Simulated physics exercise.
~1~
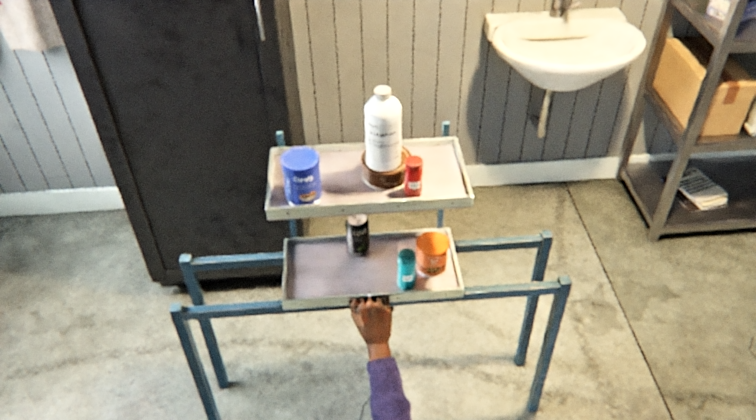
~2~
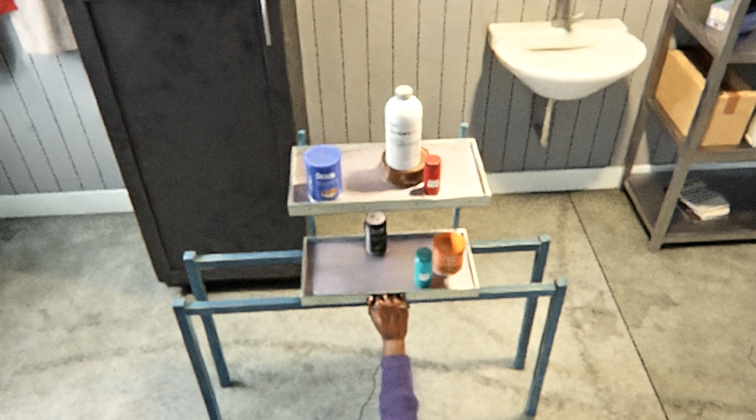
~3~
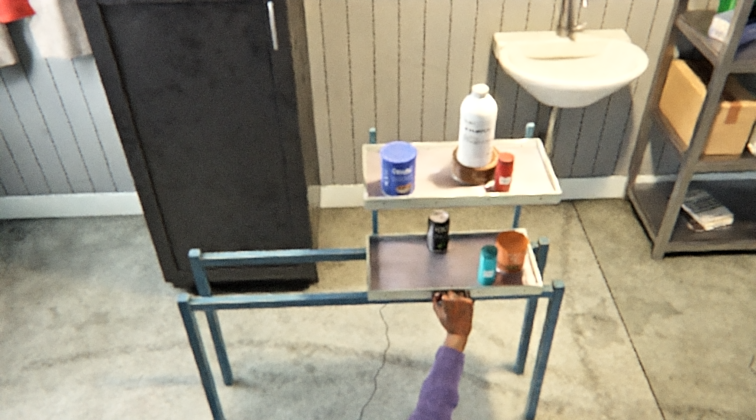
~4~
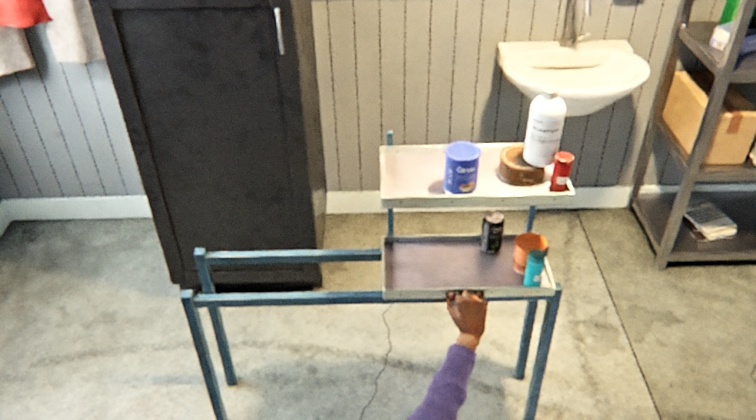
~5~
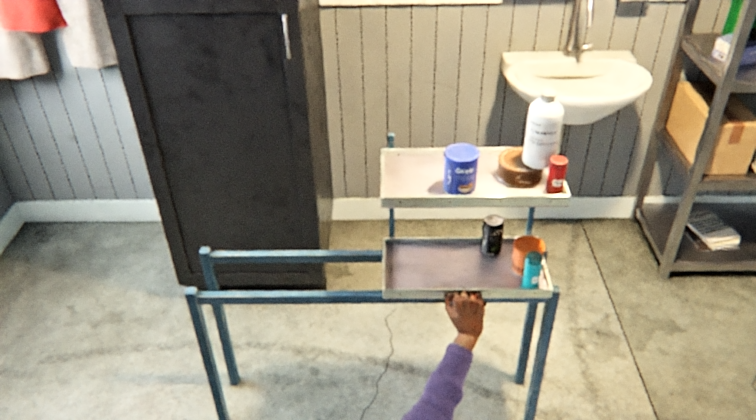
A two-level sliding shelf with pale trays stands on a blue metal frame, seen from slightly above in a room with a dark cabinet behind, a white sink, and a grey rack at right. The upper tray holds a blue tin, a white bottle by a brown tub, and a red shaker; the lower holds a black can, a turquoise shaker and an orange tin. A hand in a purple sleeve grips the lower tray's front edge. Both trays slide right, faster, then stop at the frame's right end. The items slip rightward on them. Everything rests, the bottle and red shaker upright.
